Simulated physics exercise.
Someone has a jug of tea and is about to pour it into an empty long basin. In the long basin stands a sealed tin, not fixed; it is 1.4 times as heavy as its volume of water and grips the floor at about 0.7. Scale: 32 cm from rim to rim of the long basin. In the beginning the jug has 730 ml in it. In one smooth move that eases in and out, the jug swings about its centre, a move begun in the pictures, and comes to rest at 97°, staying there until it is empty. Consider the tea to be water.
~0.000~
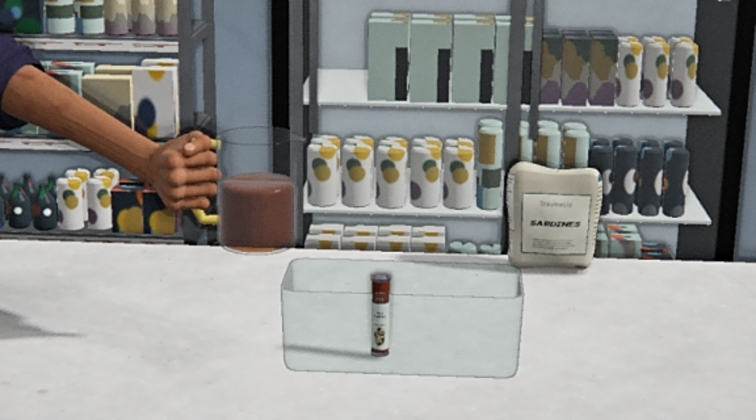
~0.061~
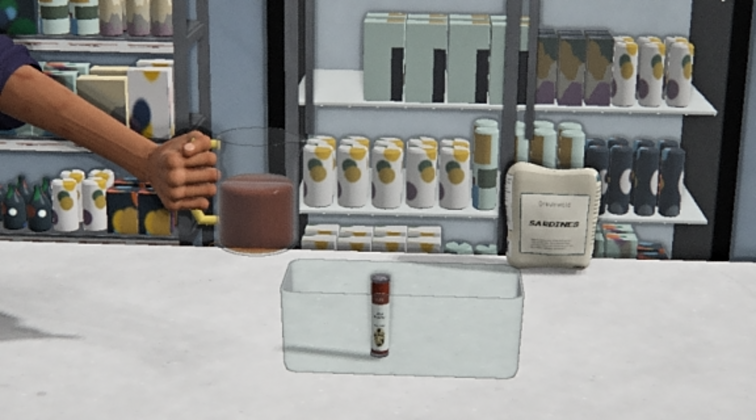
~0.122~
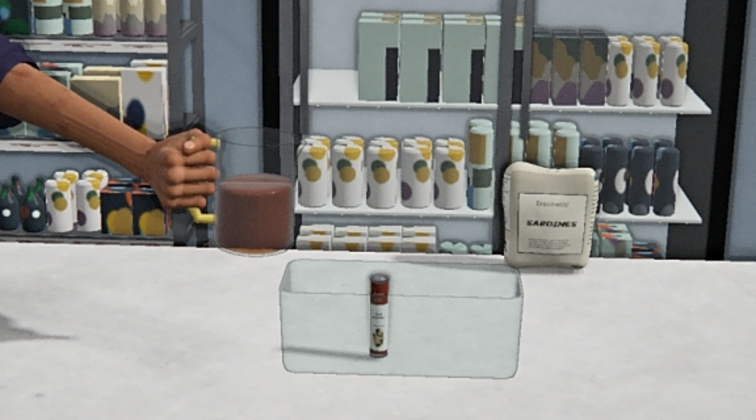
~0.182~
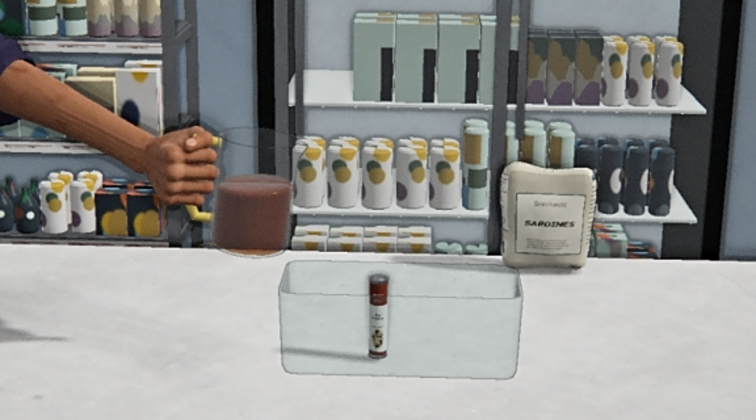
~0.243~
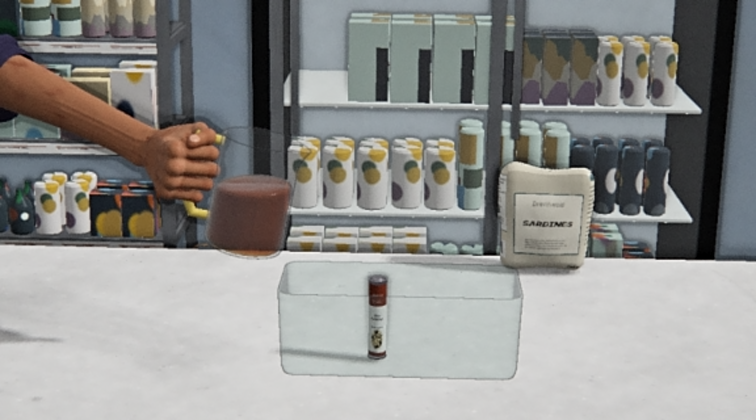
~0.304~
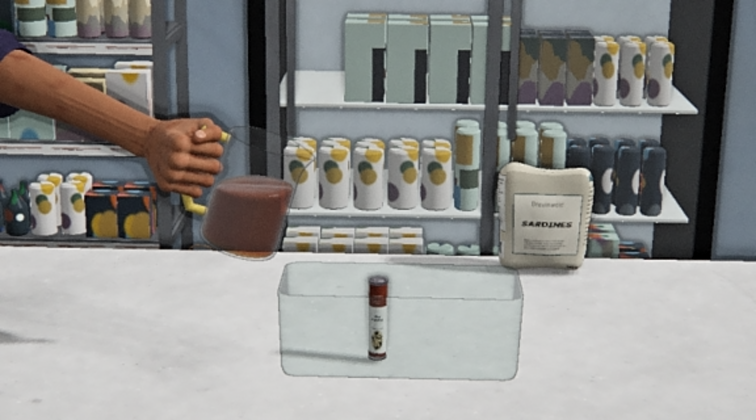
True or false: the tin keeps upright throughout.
False.
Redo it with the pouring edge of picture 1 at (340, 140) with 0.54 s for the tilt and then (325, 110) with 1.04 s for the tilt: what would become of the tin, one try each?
Run one: It does not tip. Run two: It tumbles.
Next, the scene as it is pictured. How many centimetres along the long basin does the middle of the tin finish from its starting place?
Looks like roughly 9.5 cm in total.
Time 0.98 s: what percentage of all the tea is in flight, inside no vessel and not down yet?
Near 18 percent.
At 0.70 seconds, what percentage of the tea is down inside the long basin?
The basin holds roughly 0 in a hundred parts at that moment.
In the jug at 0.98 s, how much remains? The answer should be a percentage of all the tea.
Near 58 in a hundred.
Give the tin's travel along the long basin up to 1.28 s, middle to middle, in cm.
Measured centre to centre, about 10 cm.
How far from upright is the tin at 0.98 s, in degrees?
5°.
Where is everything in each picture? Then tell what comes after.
In the first frame, it leans 0°; its right rim is at (306, 138); the tea meets the walls at (221, 180) and (295, 182); the long basin's rim runs from (286, 275) to (521, 283); the tin's top is at (381, 280).
In the second frame, it leans 1°; its right rim is at (306, 140); the tea meets the walls at (220, 182) and (295, 183).
In the third frame, it leans 3°; its right rim is at (307, 142); the tea meets the walls at (219, 182) and (294, 183).
In the fourth frame, it leans 6°; its right rim is at (309, 146); the tea meets the walls at (218, 183) and (293, 184).
In the fifth frame, it leans 11°; its right rim is at (311, 151); the tea meets the walls at (216, 184) and (293, 185).
In the sixth frame, it leans 17°; its right rim is at (316, 158); the tea meets the walls at (214, 187) and (295, 186).
After 0.70 s the tilt is 67° and 98 per cent is still to pour; the tin stands where it began.
After 0.98 s the tilt is 94° and 58 per cent is still to pour; the tin leans 5°.
After 1.28 s the tilt is 97° and 19 per cent is still to pour; the tin lies on its side.
After 1.61 s the tilt is 97° and 5 per cent is still to pour; the tin lies on its side.
In the end the tin lies on its side.
